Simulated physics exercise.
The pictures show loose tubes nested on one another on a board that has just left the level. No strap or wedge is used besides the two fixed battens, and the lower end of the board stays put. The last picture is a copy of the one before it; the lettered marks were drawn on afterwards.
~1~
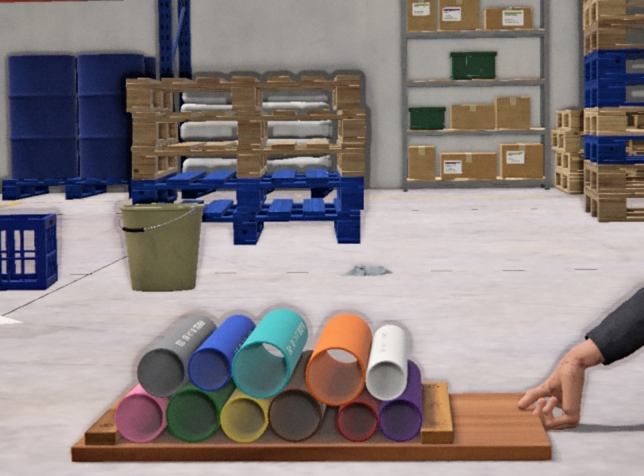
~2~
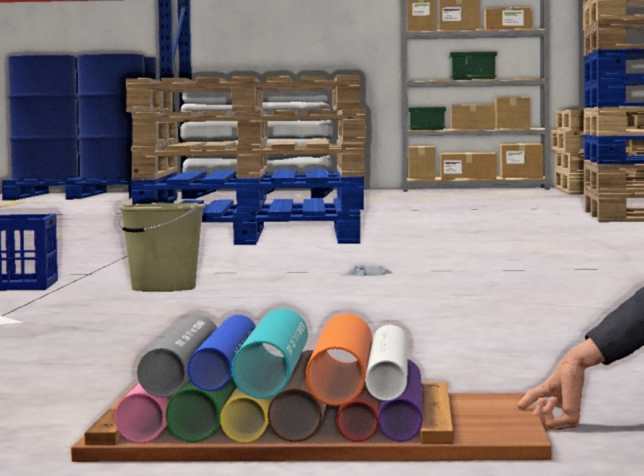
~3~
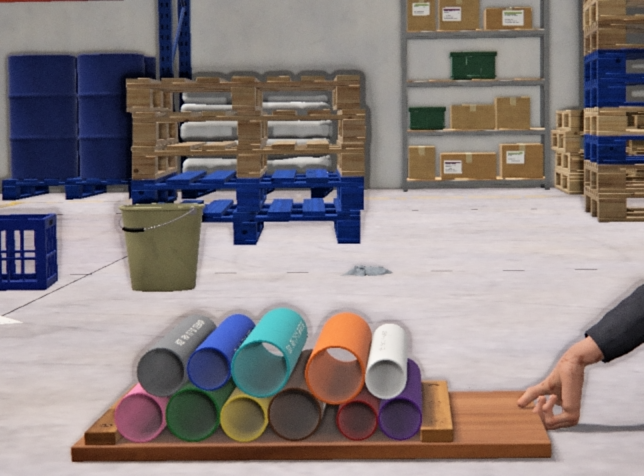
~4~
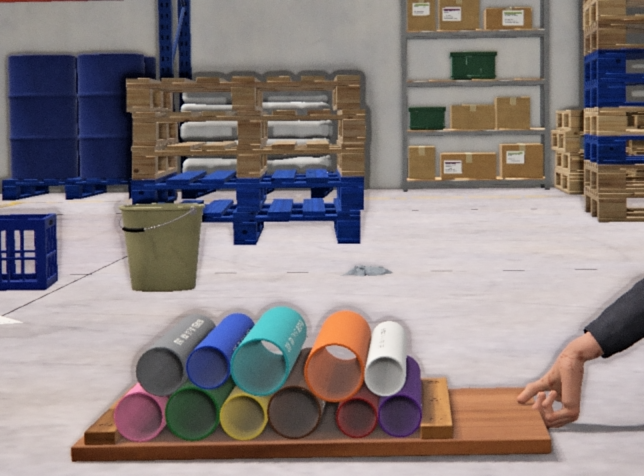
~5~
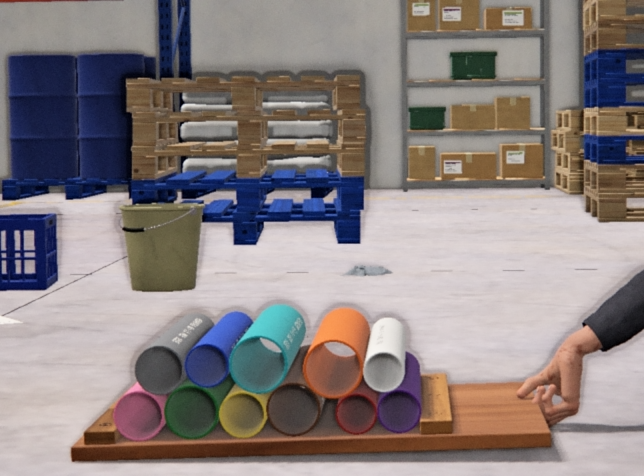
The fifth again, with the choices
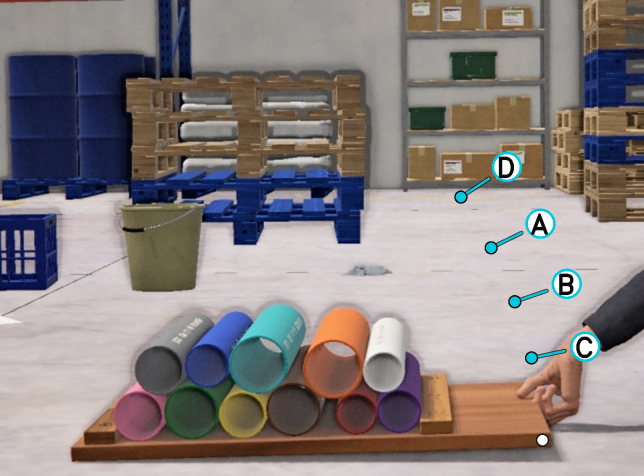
At first, colourful tubes lie stacked in two rows on a wooden board on a warehouse floor, with a hand at its right end. The hand then raises that end very slightly, and the upper tubes turn a little and shift barely leftward, the stack staying nested together.
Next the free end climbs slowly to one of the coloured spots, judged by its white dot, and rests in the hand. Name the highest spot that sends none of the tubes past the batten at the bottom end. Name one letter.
Mark B is as high as it can go.
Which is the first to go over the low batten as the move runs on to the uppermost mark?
The grey one.
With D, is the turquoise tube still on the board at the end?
No, with D.
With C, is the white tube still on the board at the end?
Yes.
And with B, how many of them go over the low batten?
At B the number is none.
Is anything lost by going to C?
No, at C.
On the marked copy, A at (491, 248); B at (515, 302); C at (531, 358); D at (461, 197); the white dot at (543, 440).
Taking B. A third of the way, board at 14°.
Two thirds of the way, board at 19°.
When it is over, board at 19°, none over the low batten.
As for the rest, A five over the low batten; C none over the low batten; D eleven over the low batten.
